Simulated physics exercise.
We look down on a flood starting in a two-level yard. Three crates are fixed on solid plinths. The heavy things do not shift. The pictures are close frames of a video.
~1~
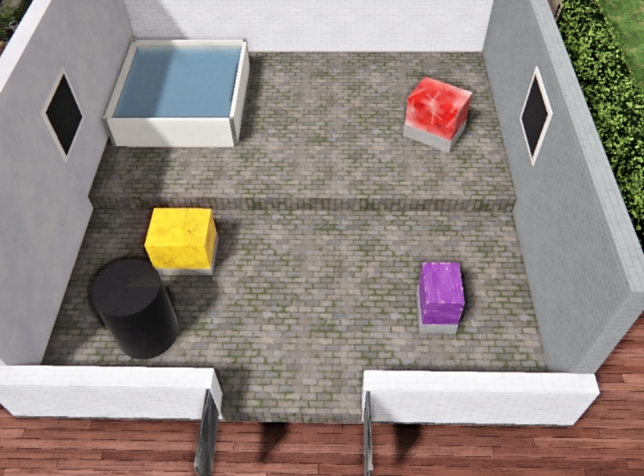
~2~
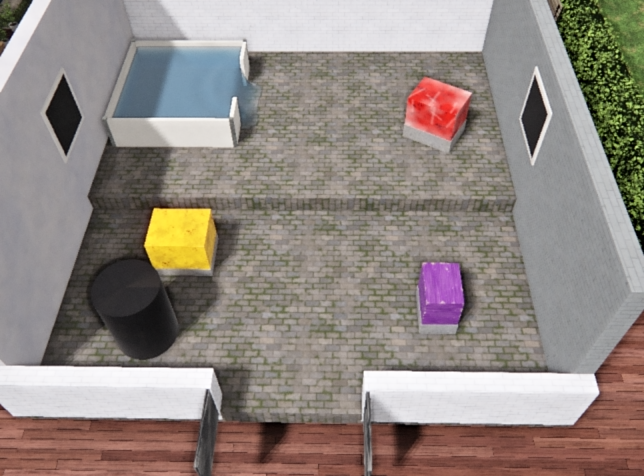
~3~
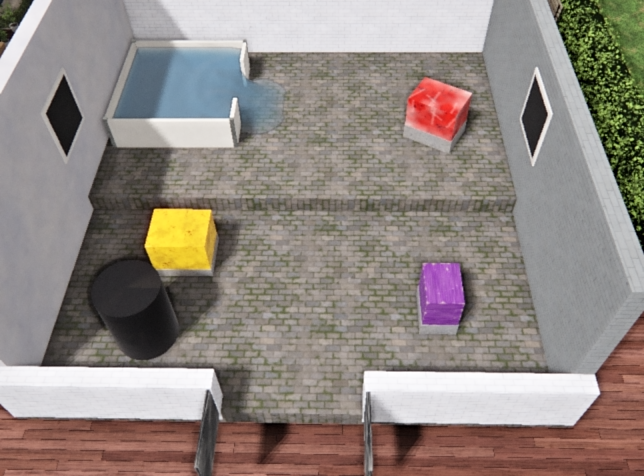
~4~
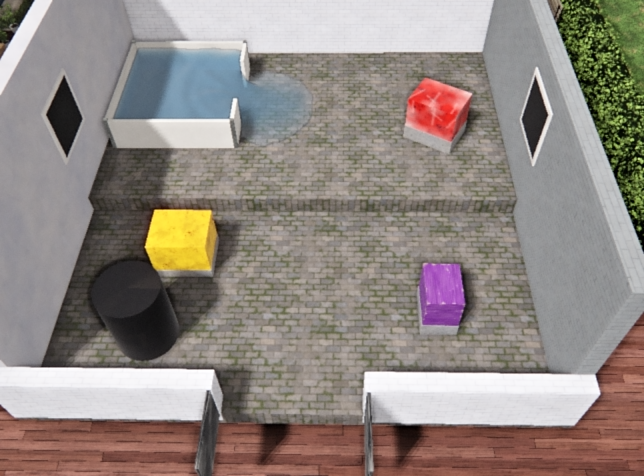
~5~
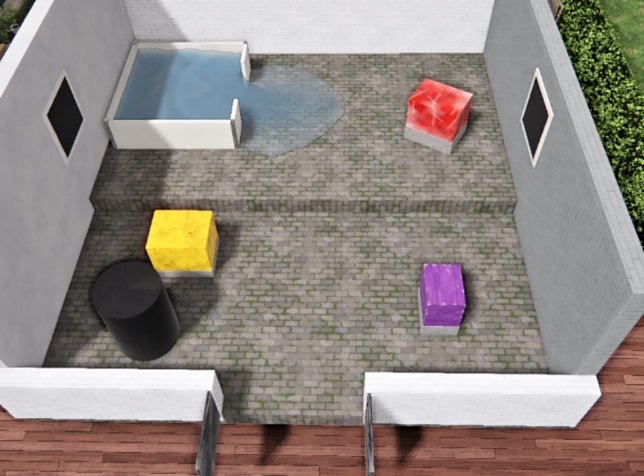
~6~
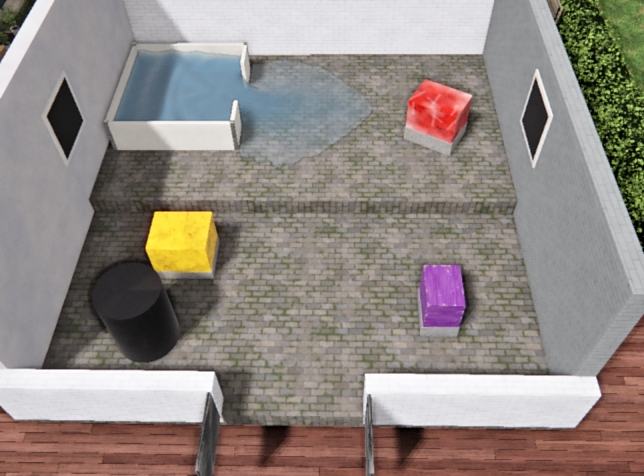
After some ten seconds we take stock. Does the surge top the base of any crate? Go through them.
The yellow crate keeps dry; the purple crate keeps dry; the red crate keeps dry.
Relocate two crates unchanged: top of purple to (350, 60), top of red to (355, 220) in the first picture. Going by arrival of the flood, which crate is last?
The crate marked yellow.
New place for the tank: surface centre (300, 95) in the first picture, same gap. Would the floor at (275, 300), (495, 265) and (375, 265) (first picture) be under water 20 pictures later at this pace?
In turn: Free of water, flooded, under water.
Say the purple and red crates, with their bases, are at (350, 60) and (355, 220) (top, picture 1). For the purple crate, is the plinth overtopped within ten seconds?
Then: Purple is wetted.
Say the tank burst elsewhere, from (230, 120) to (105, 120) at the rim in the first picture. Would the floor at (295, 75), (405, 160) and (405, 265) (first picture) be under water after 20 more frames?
As listed: Free of water, not flooded, under water.
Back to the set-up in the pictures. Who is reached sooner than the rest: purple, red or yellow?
The one in red.
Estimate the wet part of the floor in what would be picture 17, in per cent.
Near 35 in a hundred.
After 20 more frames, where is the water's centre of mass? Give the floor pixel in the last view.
At about (307, 114).
A moment on, water covers 25 % of the floor; the yellow crate not reached, the purple crate not reached, the red crate water round its plinth.
Next, water covers 35 % of the floor; the yellow crate not reached, the purple crate not reached, the red crate water round its plinth.
Then, water covers 45 % of the floor; the yellow crate not reached, the purple crate water round its plinth, the red crate water round its plinth.
Later, water covers 50 % of the floor; the yellow crate not reached, the purple crate water round its plinth, the red crate water round its plinth.
In the end, water covers 80 % of the floor; the yellow crate stayed above the water, the purple crate stayed above the water, the red crate stayed above the water.
